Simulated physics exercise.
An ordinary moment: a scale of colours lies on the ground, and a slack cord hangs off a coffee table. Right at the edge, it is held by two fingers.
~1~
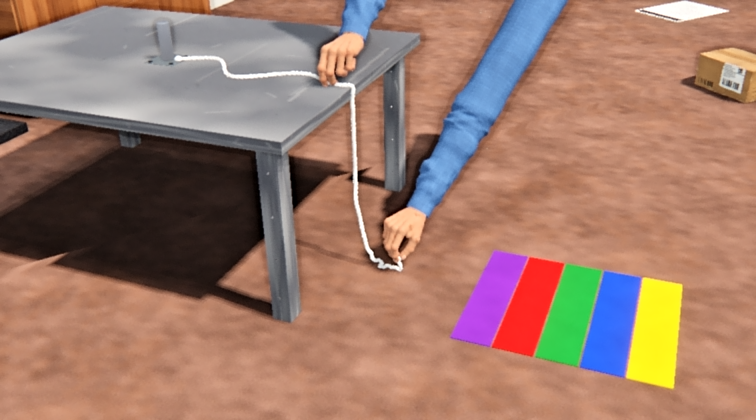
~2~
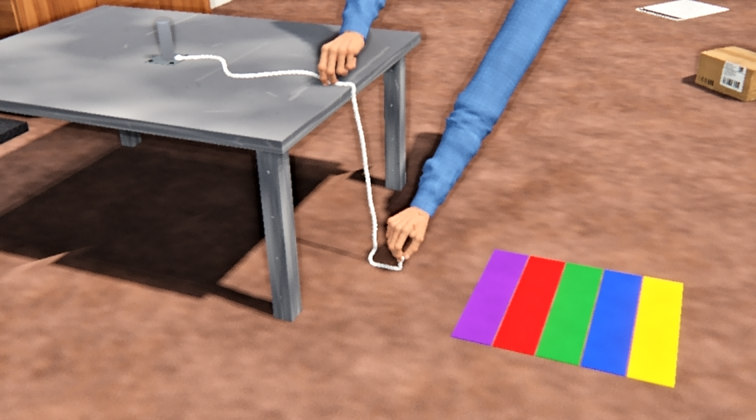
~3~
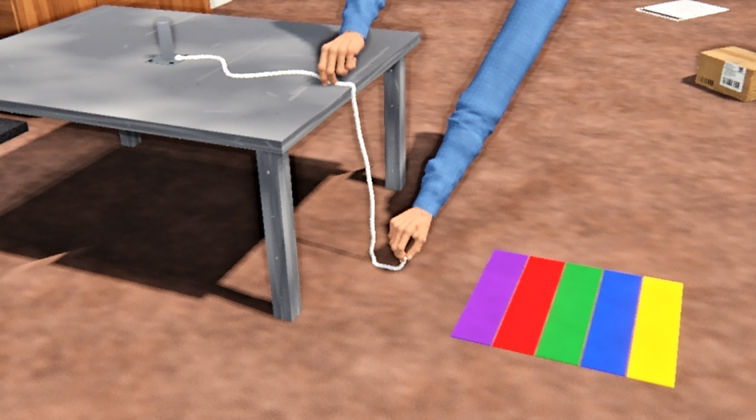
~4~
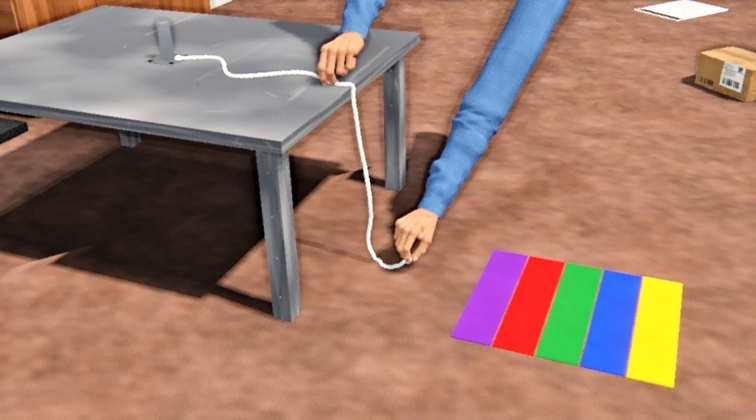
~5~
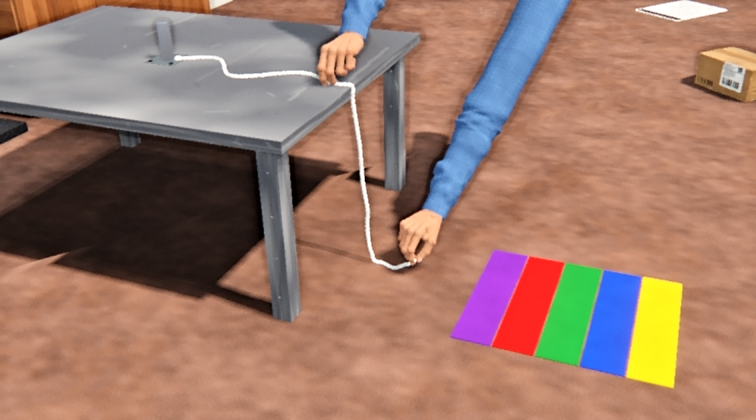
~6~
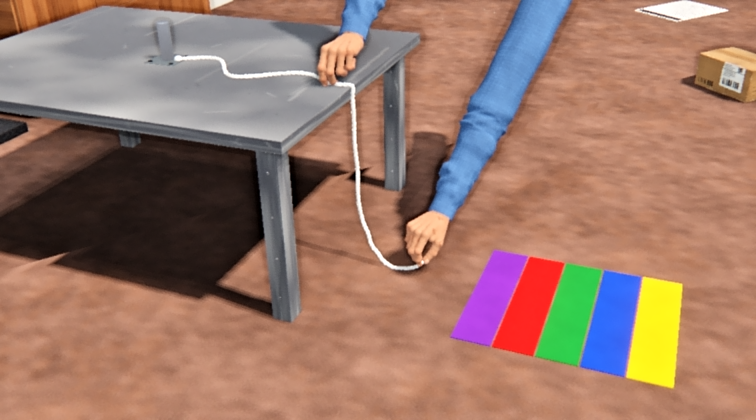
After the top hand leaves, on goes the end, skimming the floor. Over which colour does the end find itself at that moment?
I would say over green.
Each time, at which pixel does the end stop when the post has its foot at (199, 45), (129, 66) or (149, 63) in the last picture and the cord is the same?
In order, the pixels are (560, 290), (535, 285) and (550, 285).
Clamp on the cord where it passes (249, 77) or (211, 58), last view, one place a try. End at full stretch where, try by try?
Pixel positions per try: (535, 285); (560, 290).
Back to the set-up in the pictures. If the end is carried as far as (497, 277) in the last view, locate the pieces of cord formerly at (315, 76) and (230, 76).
The first goes to (341, 83), the other to (263, 72).
Early on, end near (497, 277); over purple.
Midway, end near (542, 285); over red.
At the end of the slack, end near (570, 291); over green. The end stops over the green strip.
